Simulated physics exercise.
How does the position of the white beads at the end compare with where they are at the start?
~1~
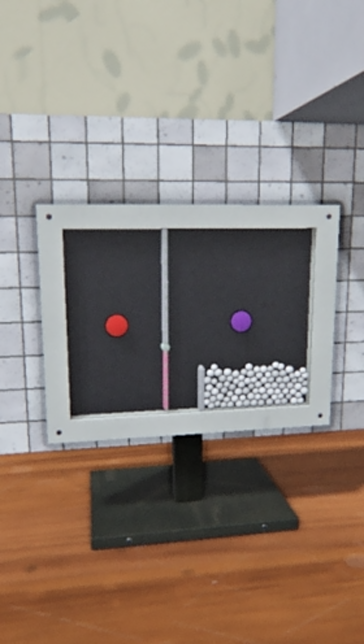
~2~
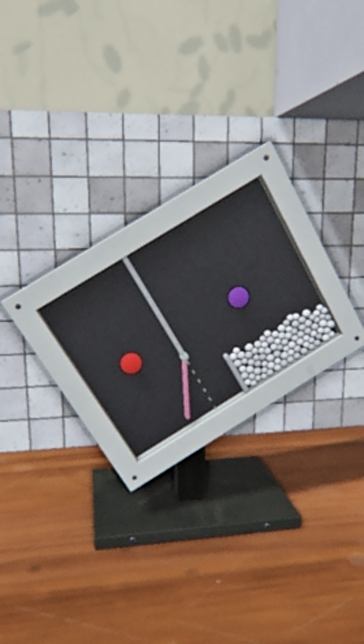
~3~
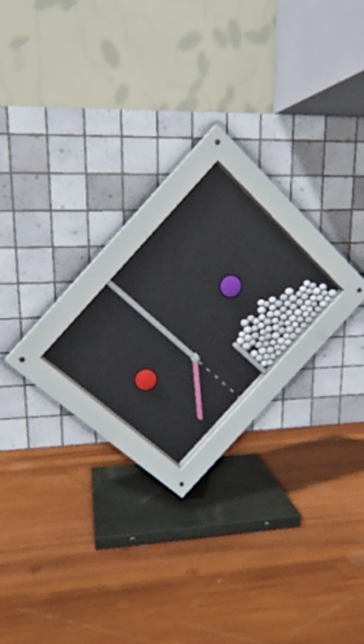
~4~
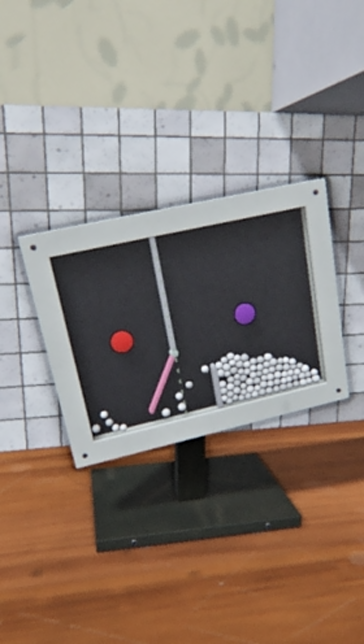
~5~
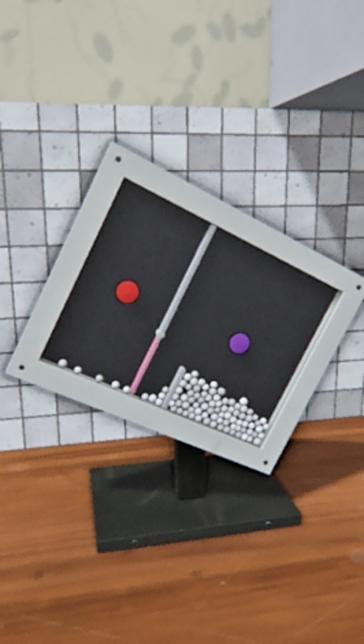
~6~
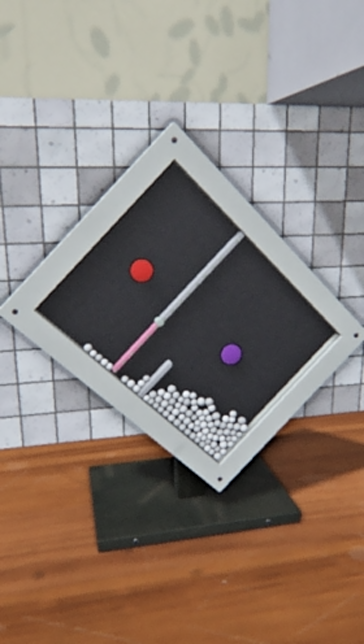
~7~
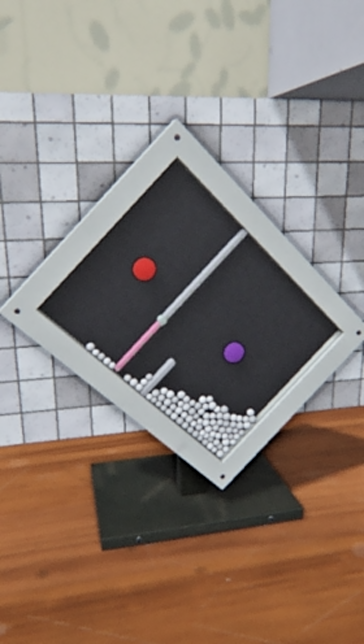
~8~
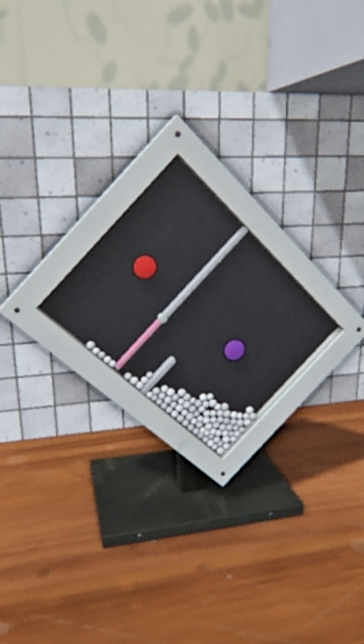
At the start the beads are all piled at the lower right of the level case, on the purple side. At the end they lie further left in view, mostly heaped near the bottom corner of the tilted case, with a few on the red side.
